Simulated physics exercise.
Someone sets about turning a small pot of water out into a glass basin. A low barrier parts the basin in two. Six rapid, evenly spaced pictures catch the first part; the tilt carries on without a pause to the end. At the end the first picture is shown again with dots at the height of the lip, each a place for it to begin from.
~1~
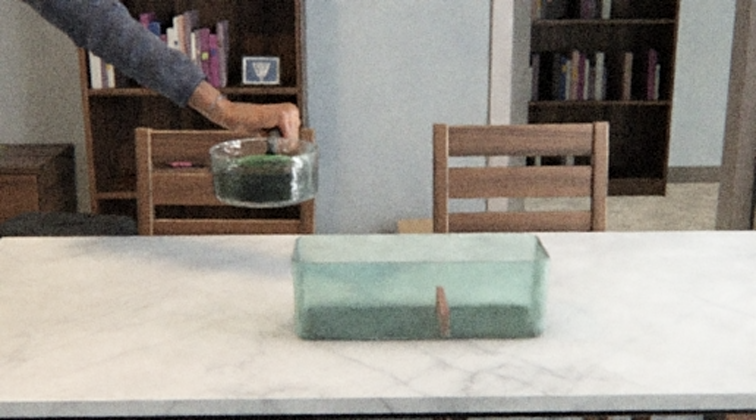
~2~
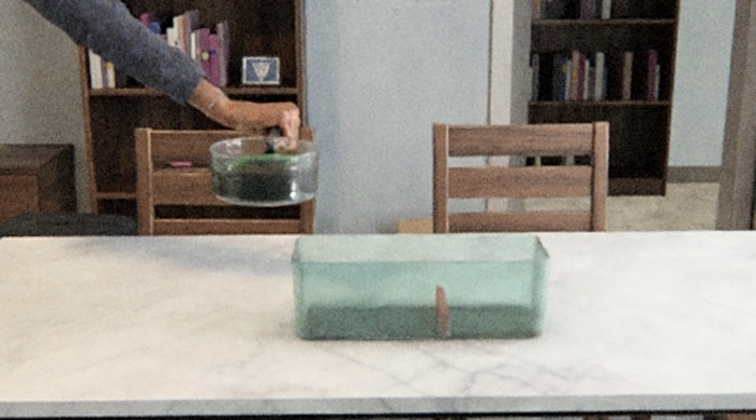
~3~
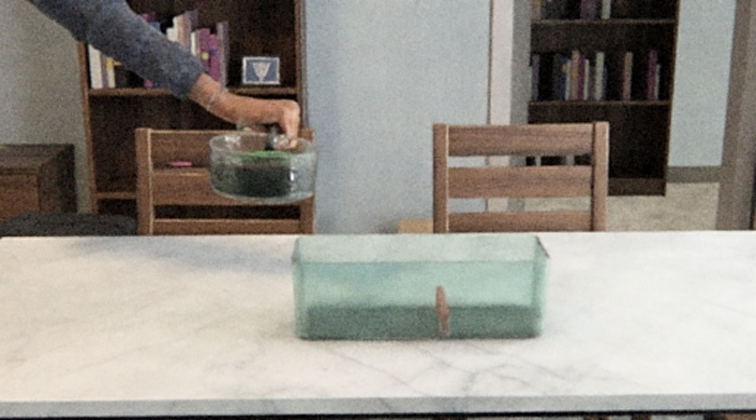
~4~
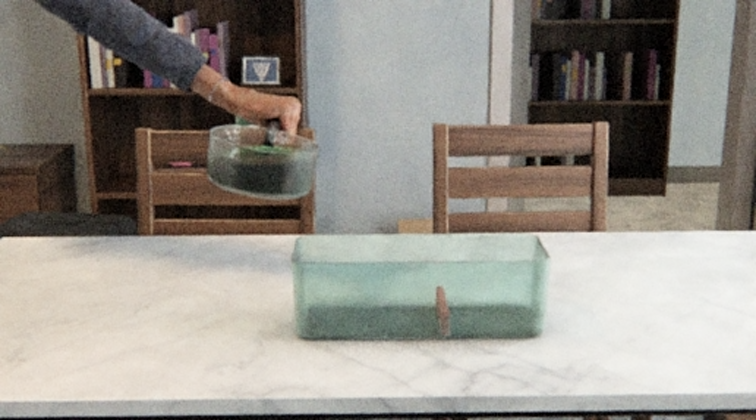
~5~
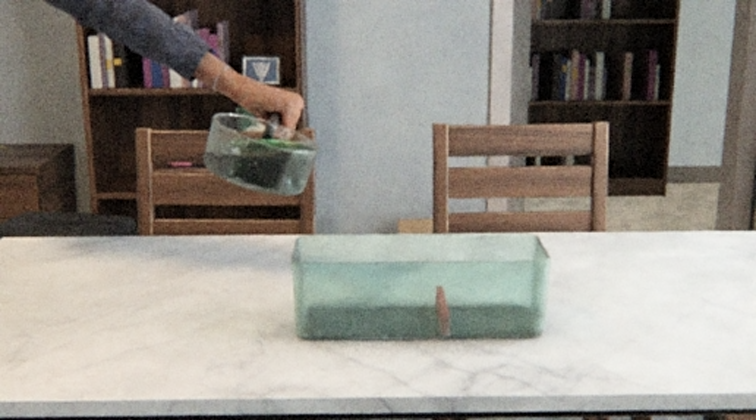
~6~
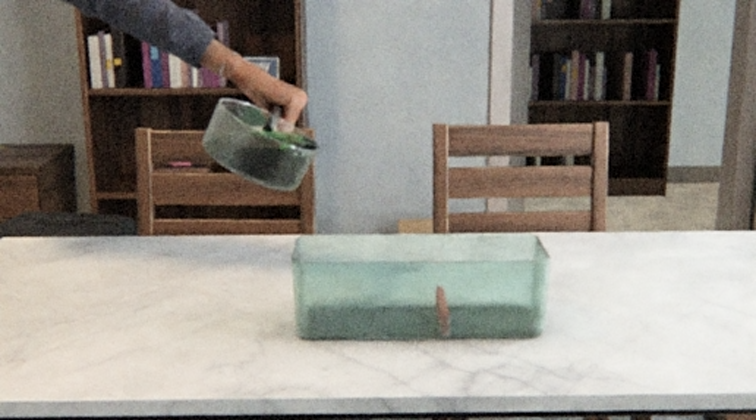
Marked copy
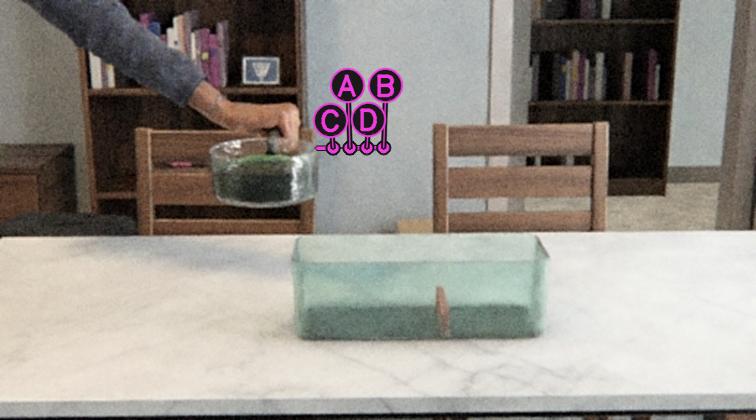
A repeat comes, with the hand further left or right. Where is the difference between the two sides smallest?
The answer is place D.
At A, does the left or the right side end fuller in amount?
The left one.
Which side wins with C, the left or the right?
The left side.
On the marked copy, A at (349, 148); B at (383, 147); C at (333, 148); D at (366, 147).
With A, about 79 % ends left of the wall and 19 % right of it.
With B, about 24 % ends left of the wall and 75 % right of it.
With C, about 87 % ends left of the wall and 12 % right of it.
With D, about 47 % ends left of the wall and 52 % right of it.
